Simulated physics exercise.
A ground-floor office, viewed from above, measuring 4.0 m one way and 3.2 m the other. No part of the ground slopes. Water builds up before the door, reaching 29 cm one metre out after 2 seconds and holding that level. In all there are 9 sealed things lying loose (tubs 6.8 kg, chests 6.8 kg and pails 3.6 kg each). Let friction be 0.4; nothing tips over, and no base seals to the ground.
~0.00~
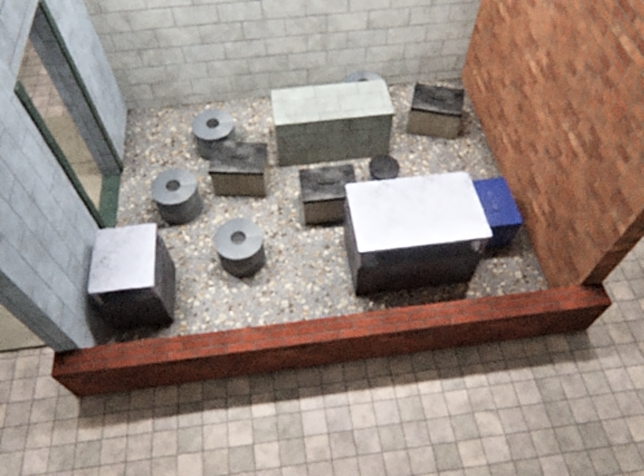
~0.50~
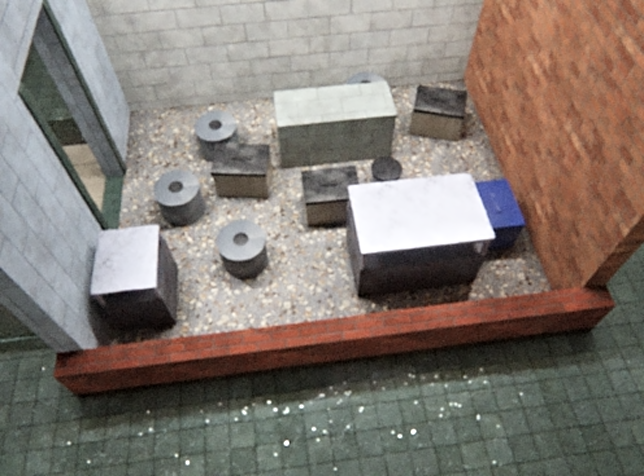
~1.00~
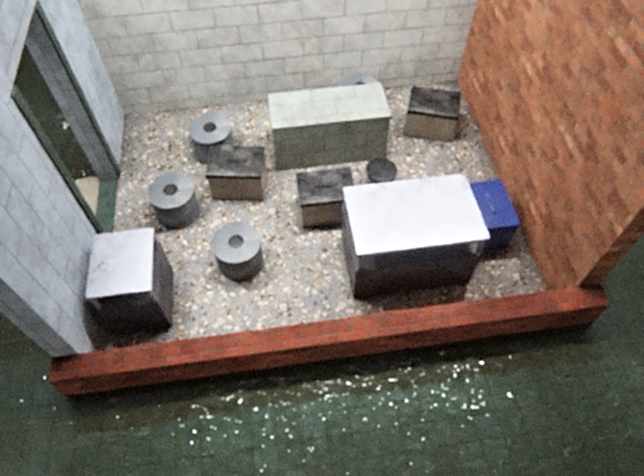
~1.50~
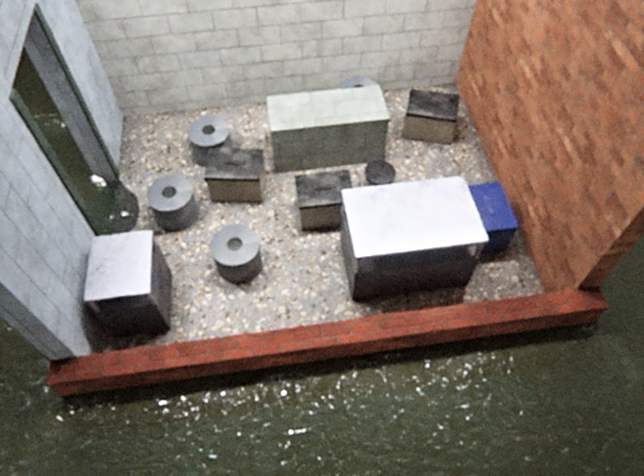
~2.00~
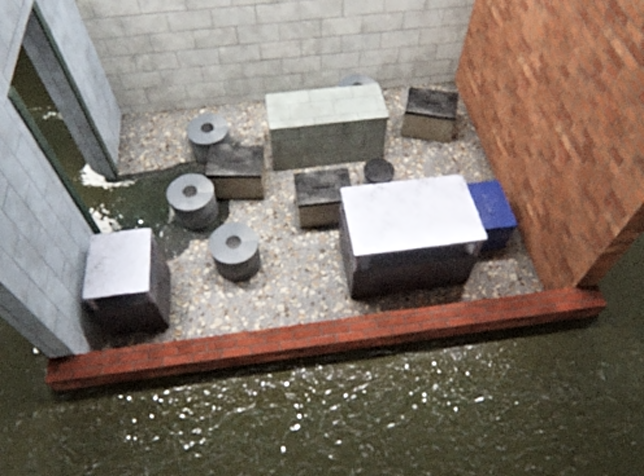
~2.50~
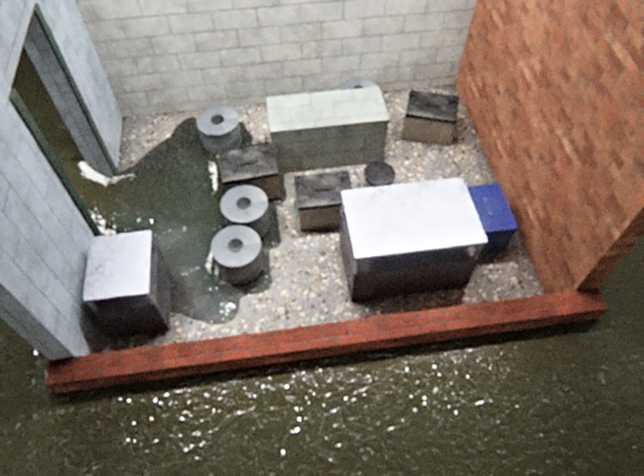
We see a walled room from above, holding boxes and grey cylinders, as water covers the tiled ground outside, then enters through the left doorway and spreads across the pebbled floor, shifting a few of the objects nearby.
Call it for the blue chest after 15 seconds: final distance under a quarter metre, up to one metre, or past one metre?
Up to one metre.
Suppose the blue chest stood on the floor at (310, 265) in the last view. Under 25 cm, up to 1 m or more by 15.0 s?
Here it goes just a bit.
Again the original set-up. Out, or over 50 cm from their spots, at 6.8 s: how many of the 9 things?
By then the count is 8.
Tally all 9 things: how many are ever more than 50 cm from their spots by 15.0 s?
By my count, 8.
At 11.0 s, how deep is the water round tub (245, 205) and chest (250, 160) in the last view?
Around 13 cm and 19 cm.
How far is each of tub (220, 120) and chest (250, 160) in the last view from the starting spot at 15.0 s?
The first is 140 cm from its start, the second 250 cm.
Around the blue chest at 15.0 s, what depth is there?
Near 23 cm deep.
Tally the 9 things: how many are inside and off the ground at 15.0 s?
Of them, 9.
After 3.5 s the blue chest is near (488, 207), 0.0 m from its start, aground; 3 afloat.
After 6.8 s the blue chest is near (503, 265), 0.7 m from its start, afloat; 9 afloat.
After 11.0 s the blue chest is near (505, 260), 0.7 m from its start, afloat; 9 afloat.
After 15.0 s the blue chest is near (507, 257), 0.7 m from its start, afloat; 9 afloat.
